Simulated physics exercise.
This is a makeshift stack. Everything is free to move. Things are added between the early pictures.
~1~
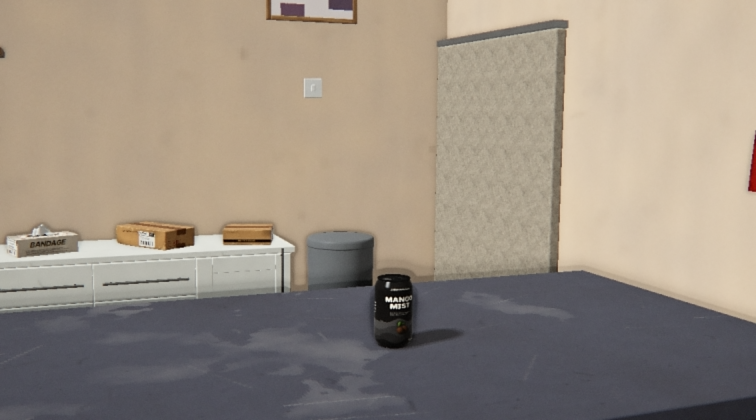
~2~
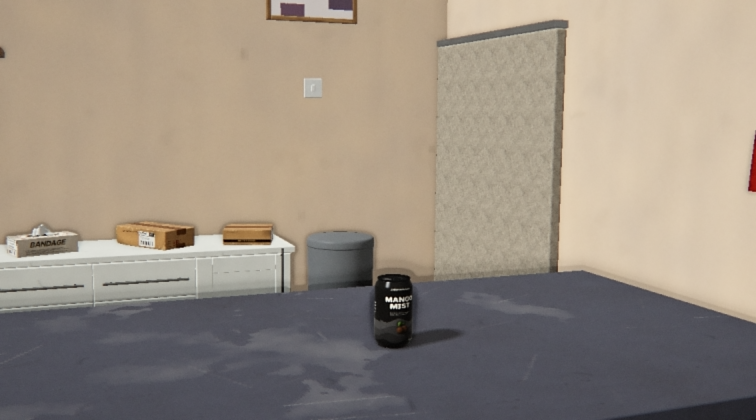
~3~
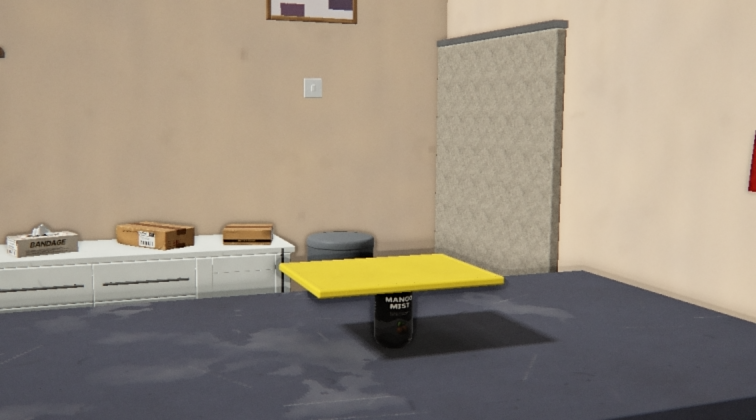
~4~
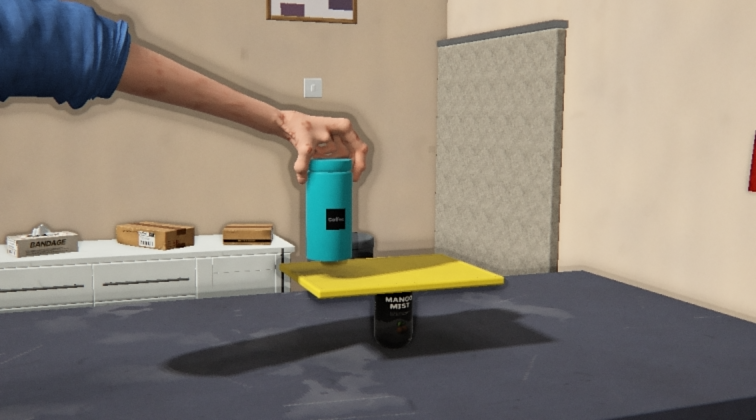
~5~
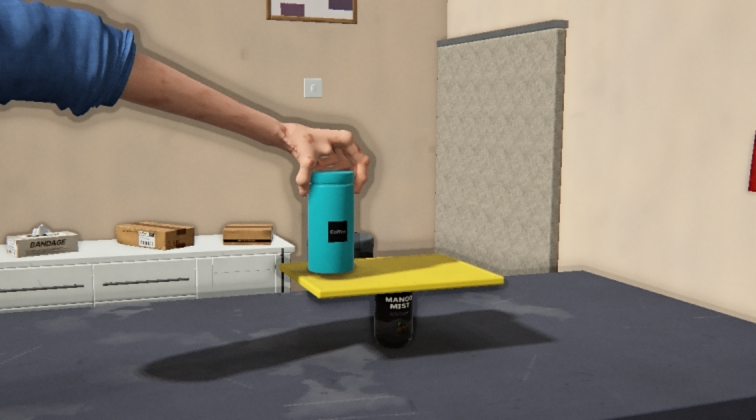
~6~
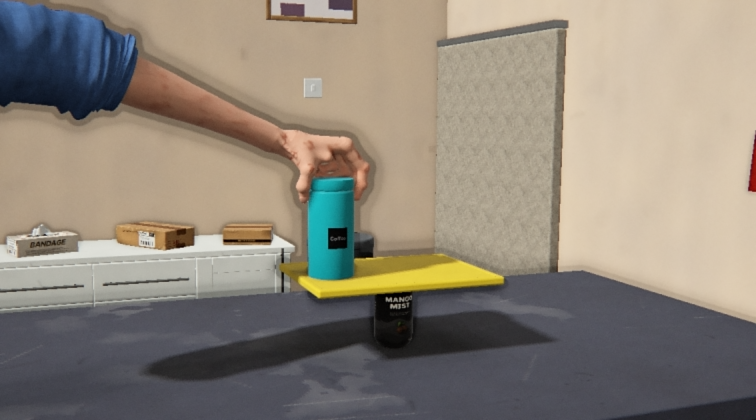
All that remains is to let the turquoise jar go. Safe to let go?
It comes apart.
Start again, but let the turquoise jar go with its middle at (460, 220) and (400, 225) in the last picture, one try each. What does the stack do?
First try: It comes apart; second try: It stays up.
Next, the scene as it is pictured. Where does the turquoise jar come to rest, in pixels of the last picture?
At about (226, 346).
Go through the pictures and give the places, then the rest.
The last thing is not in view yet; black can (394, 311), in the first picture.
The last thing is not in view yet; black can (394, 311), in the second picture.
The last thing is not in view yet; black can (394, 311), in the third picture.
On its way; turquoise jar (329, 209); black can (394, 311), in the fourth picture.
On its way; turquoise jar (331, 221); black can (394, 311), in the fifth picture.
Set down, still held; turquoise jar (331, 228); black can (394, 311), in the sixth picture.
Then, 0.30 s on from there, turquoise jar now fallen; yellow lid turned 37° from how it was put.
Then, 0.40 s on from there, yellow lid turned 57° from how it was put.
Then, 0.60 s on from there, yellow lid turned 37° from how it was put; black can shifted a little.
Then, 0.80 s on from there, yellow lid now fallen; black can shifted a little.
In the end, fallen, yellow lid and turquoise jar; black can unmoved. At the end, from the last picture's camera, turquoise jar near (226, 346). The stack gives way.
